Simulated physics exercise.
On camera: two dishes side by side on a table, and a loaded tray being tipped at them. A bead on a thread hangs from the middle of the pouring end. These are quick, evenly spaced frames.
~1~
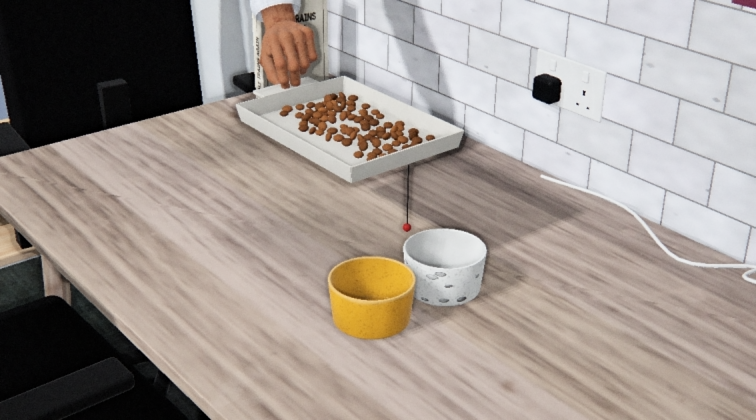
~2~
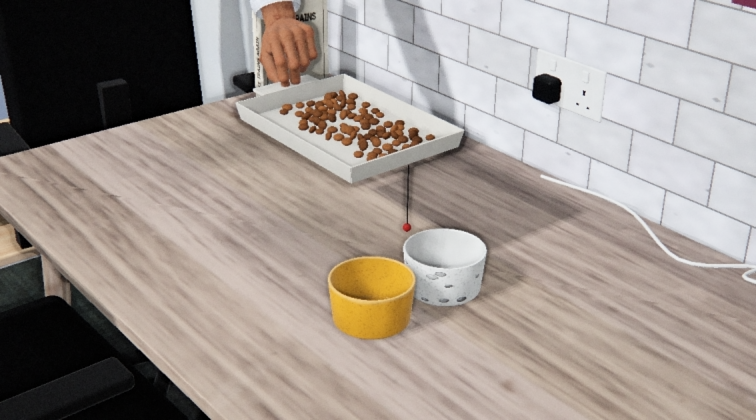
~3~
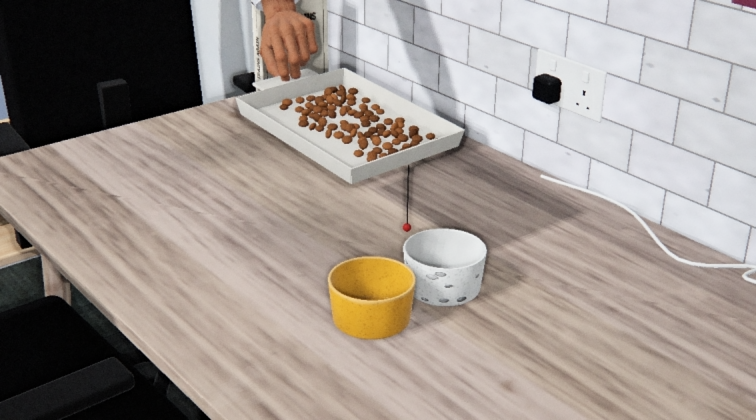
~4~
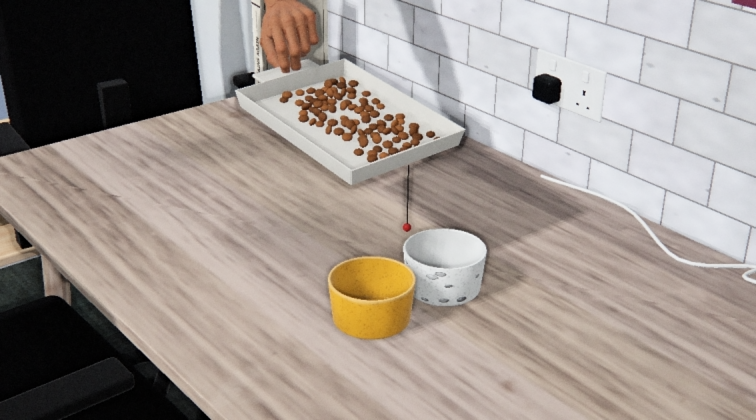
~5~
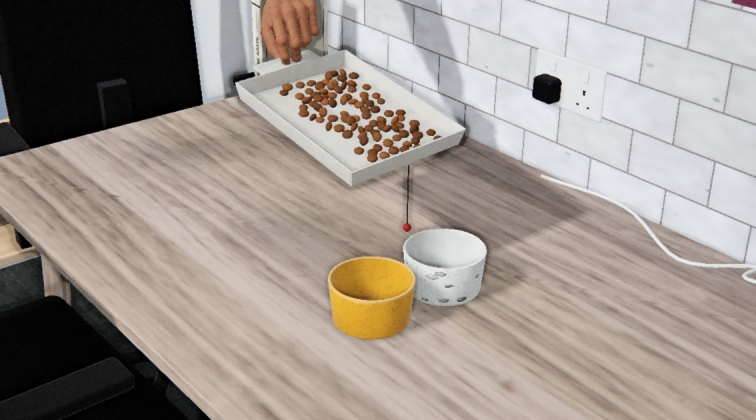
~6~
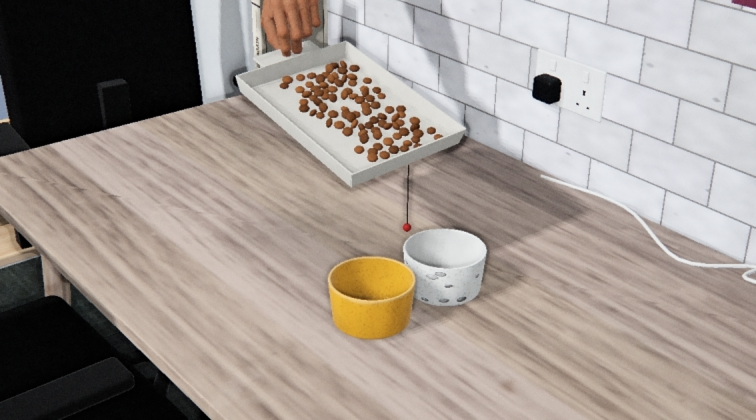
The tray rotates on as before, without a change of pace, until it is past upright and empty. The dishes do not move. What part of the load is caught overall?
In the dishes lies over half of it.
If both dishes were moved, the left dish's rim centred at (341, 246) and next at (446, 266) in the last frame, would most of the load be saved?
One: Under half. Two: The smaller part.
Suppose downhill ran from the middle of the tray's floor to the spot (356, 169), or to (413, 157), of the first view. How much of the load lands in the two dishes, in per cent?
About 60 and 70 per cent.
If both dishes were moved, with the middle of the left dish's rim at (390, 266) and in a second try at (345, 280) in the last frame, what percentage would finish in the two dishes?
Near 80 % and 80 %.
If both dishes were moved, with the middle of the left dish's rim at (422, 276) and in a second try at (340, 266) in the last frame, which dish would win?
First left, then the left one.
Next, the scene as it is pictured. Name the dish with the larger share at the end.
That is the dish on the left.
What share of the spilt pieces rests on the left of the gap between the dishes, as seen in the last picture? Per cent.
Near 60 %.
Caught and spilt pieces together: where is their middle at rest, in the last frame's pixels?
Close to (382, 308).
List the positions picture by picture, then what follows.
The first frame shows corners of the pouring end near (351, 165) and (459, 130), level; middle of the load near (365, 123), bits of dog kibble; left dish near (399, 313); right dish near (472, 281); bead on its thread near (407, 227).
The second frame shows corners of the pouring end near (351, 165) and (459, 130), level; middle of the load near (365, 122).
The third frame shows corners of the pouring end near (352, 166) and (459, 129), tipped barely, lowest at the left corner; middle of the load near (365, 119).
The fourth frame shows corners of the pouring end near (352, 168) and (460, 129), tipped a little, lowest at the left corner; middle of the load near (365, 115).
The fifth frame shows corners of the pouring end near (352, 169) and (460, 128), tipped a little, lowest at the left corner; middle of the load near (365, 110).
The sixth frame shows corners of the pouring end near (353, 171) and (461, 128), tipped a little, lowest at the left corner; middle of the load near (366, 106); left dish near (399, 313); right dish near (472, 281).
Shortly afterwards, tray tipped steeply; the whole lot on the tray.
Next, tray tipped right over; all but a few on the tray; a little in the left dish; only a few in the air.
Some moments later, tray tipped past a quarter turn; near two thirds in the left dish; near a quarter in the right dish; a little outside both.
In the end, tray tipped past a quarter turn; near two thirds in the left dish; near a quarter in the right dish; a little outside both.
